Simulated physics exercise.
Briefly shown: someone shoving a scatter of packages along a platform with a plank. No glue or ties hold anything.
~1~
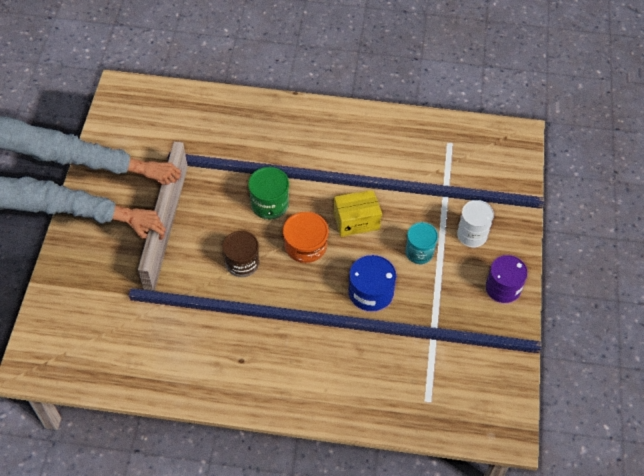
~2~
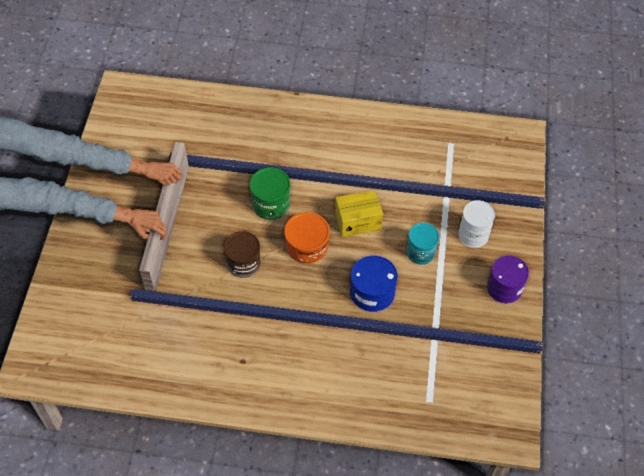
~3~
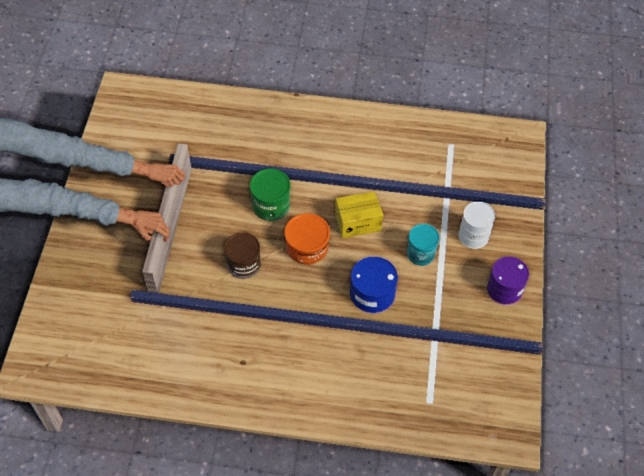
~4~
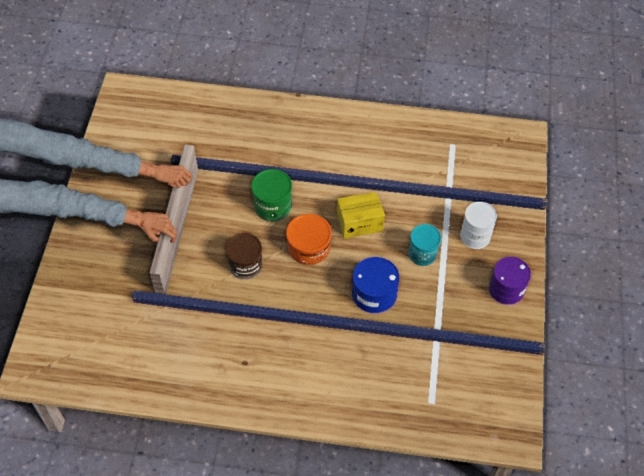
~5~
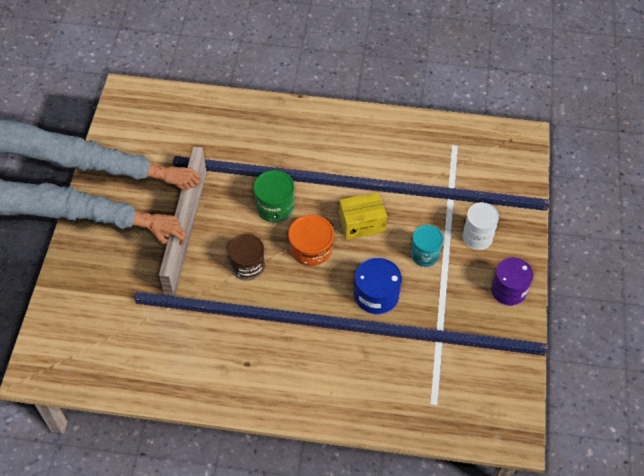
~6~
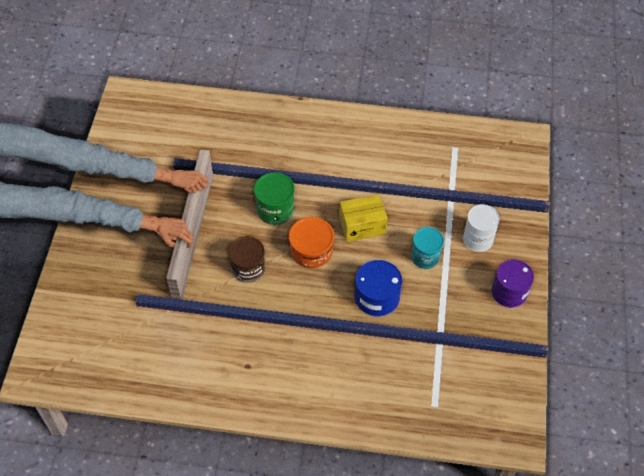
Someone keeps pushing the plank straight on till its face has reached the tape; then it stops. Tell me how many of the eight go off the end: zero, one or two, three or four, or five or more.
Honestly, the ones lost over the side add up to nothing at all.
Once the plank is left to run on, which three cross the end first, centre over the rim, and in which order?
It goes the purple canister, after that the white canister, and after that the yellow parcel.
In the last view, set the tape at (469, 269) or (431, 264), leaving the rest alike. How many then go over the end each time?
In order, 1 and 0.
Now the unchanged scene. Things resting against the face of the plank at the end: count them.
Contact count: 3.
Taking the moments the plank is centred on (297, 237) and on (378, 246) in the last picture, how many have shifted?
First 4 and then 6.
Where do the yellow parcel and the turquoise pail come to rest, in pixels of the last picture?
They finish at roughly (499, 242) and (498, 282) respectively.
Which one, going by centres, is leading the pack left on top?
Purple canister.
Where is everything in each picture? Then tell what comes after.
In the first picture, purple canister (506, 279); white canister (475, 224); turquoise pail (421, 244); plank (164, 216); tape (440, 262).
In the second picture, white canister (476, 224); blue canister (373, 284).
In the third picture, turquoise pail (423, 245); brown pail (243, 256).
In the fourth picture, purple canister (510, 281); yellow parcel (360, 215).
In the fifth picture, white canister (480, 226); green pail (275, 197).
In the sixth picture, purple canister (512, 284); white canister (481, 228); turquoise pail (427, 249); plank (191, 224); tape (446, 266).
A little later, none off yet; purple canister at rest near (512, 284); white canister at rest near (481, 228); turquoise pail at rest near (427, 249).
Next, none off yet; purple canister at rest near (512, 284); white canister at rest near (481, 228); turquoise pail shifted a little near (439, 258).
When it is over, the number that fall off is zero.
